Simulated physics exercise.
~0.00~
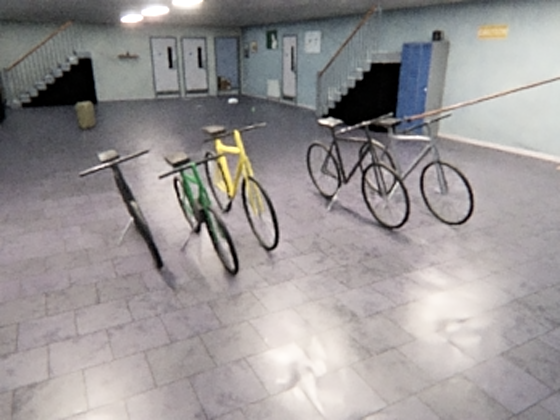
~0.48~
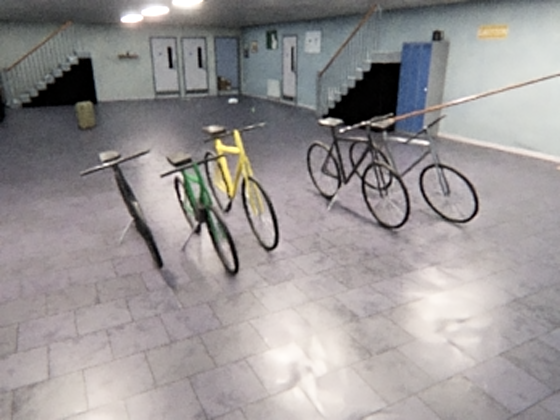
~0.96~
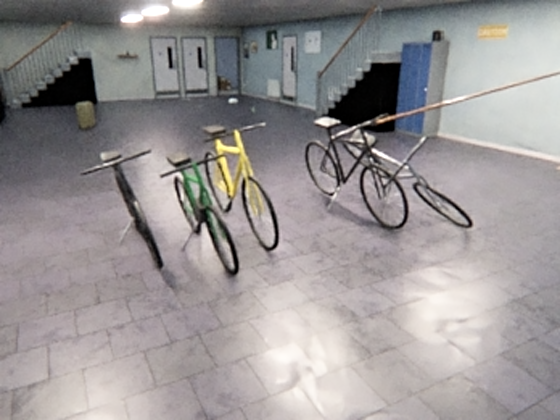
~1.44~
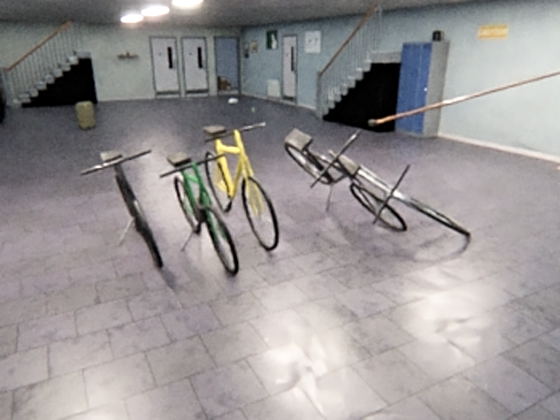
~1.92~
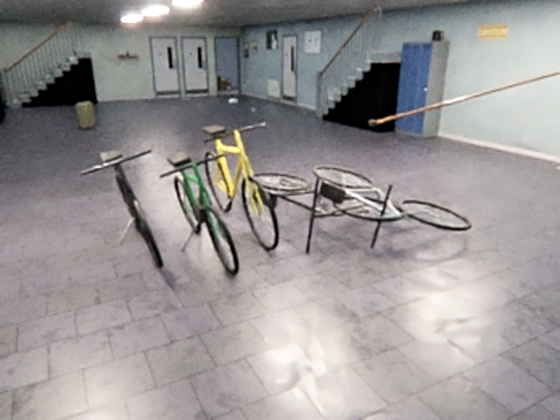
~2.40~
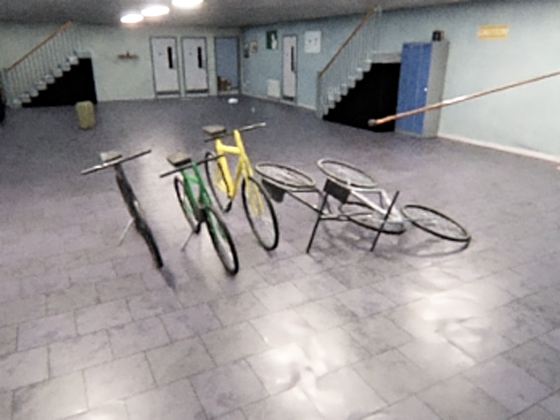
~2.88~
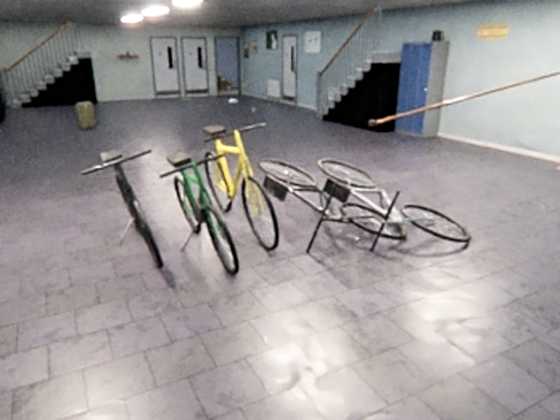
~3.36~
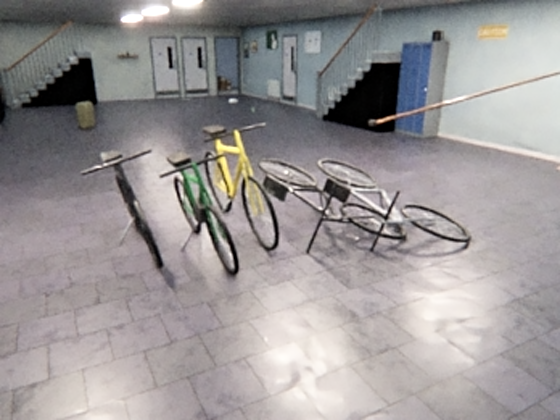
Five bicycles stand in a loose row on the grey tiled floor of a large hall, seen from slightly above, with stairs, doors and blue lockers behind. A dark one is at the left, then a green one and a yellow one, with two more dark bicycles at the right. A long wooden pole reaching in from the right moves left against the rightmost bicycle, which begins to tip. It leans into its neighbour, and both topple leftward. They settle nearly flat, one overlapping the other, while the yellow, green and left dark bicycles remain standing.
